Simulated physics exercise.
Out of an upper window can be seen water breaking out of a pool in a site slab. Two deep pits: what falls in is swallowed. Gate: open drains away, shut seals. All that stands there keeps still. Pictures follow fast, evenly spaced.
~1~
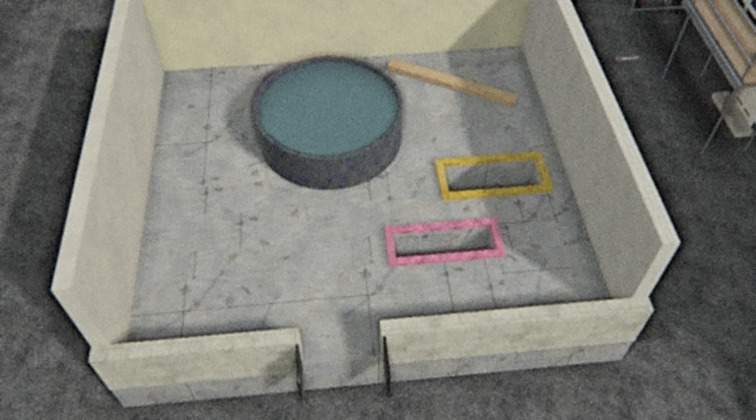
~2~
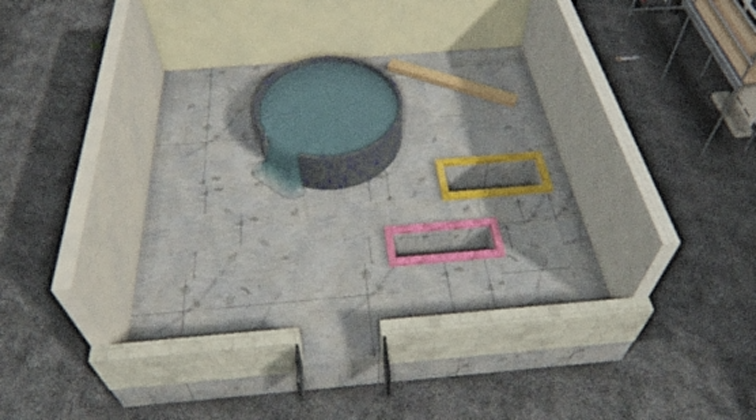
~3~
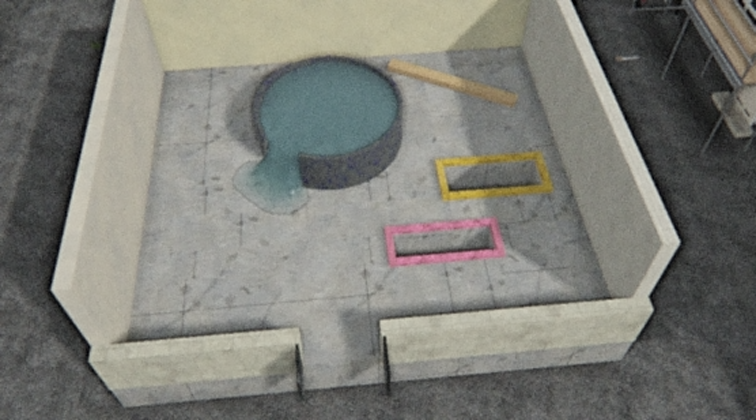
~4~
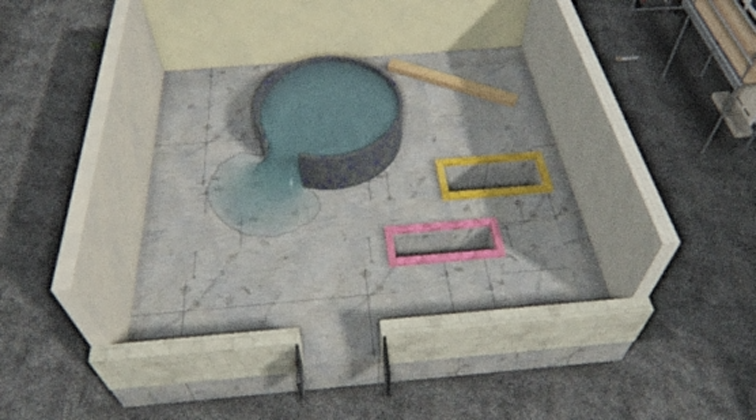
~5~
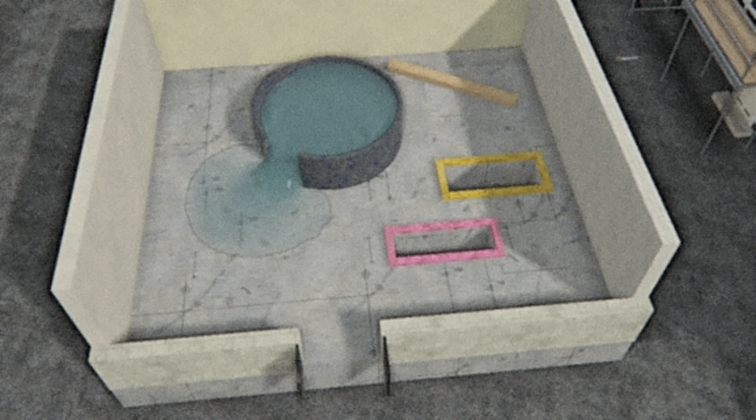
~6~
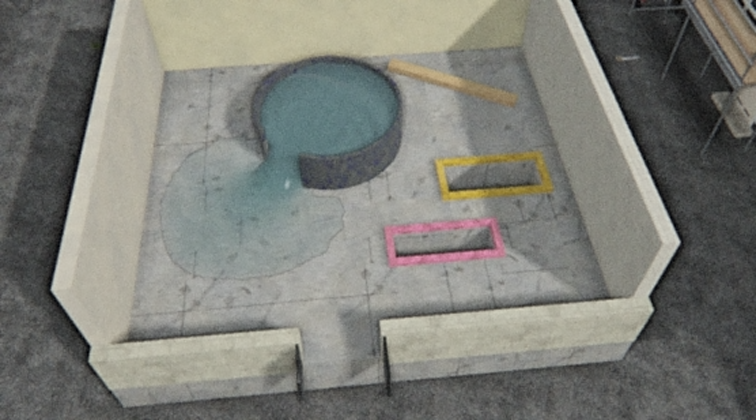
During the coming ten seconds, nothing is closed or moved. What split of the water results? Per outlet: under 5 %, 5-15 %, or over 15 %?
The gate claims an in-between share - five to fifteen per cent. The pink pit claims a light share - short of five per cent. The yellow pit claims a light share - short of five per cent.
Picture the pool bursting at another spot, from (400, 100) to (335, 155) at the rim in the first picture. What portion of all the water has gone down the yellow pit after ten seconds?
The yellow pit gets 15 per cent.
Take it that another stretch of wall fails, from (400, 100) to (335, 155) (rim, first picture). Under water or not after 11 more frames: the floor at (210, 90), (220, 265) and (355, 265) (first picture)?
Point 1: Unwetted; point 2: Unwetted; point 3: Inundated.
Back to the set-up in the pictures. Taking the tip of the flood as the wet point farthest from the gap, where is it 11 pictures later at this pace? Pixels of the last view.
Around (125, 367).
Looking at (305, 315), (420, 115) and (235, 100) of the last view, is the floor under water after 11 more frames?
First swamped, then spared, then spared.
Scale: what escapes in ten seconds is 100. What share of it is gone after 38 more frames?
Around 55 %.
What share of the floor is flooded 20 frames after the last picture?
Close to 35 percent, by my reckoning.
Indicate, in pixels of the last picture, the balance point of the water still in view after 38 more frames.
Roughly at (295, 204).
A moment on, water covers 25 % of the floor; the gate 0 %, the pink pit 0 %, the yellow pit 0 %.
Next, water covers 30 % of the floor; the gate 0 %, the pink pit 0 %, the yellow pit 0 %.
Then, water covers 35 % of the floor; the gate 1 %, the pink pit 0 %, the yellow pit 0 %.
Later, water covers 65 % of the floor; the gate 4 %, the pink pit 0 %, the yellow pit 0 %.
In the end, water covers 90 % of the floor; the gate 7 %, the pink pit 1 %, the yellow pit 0 %.
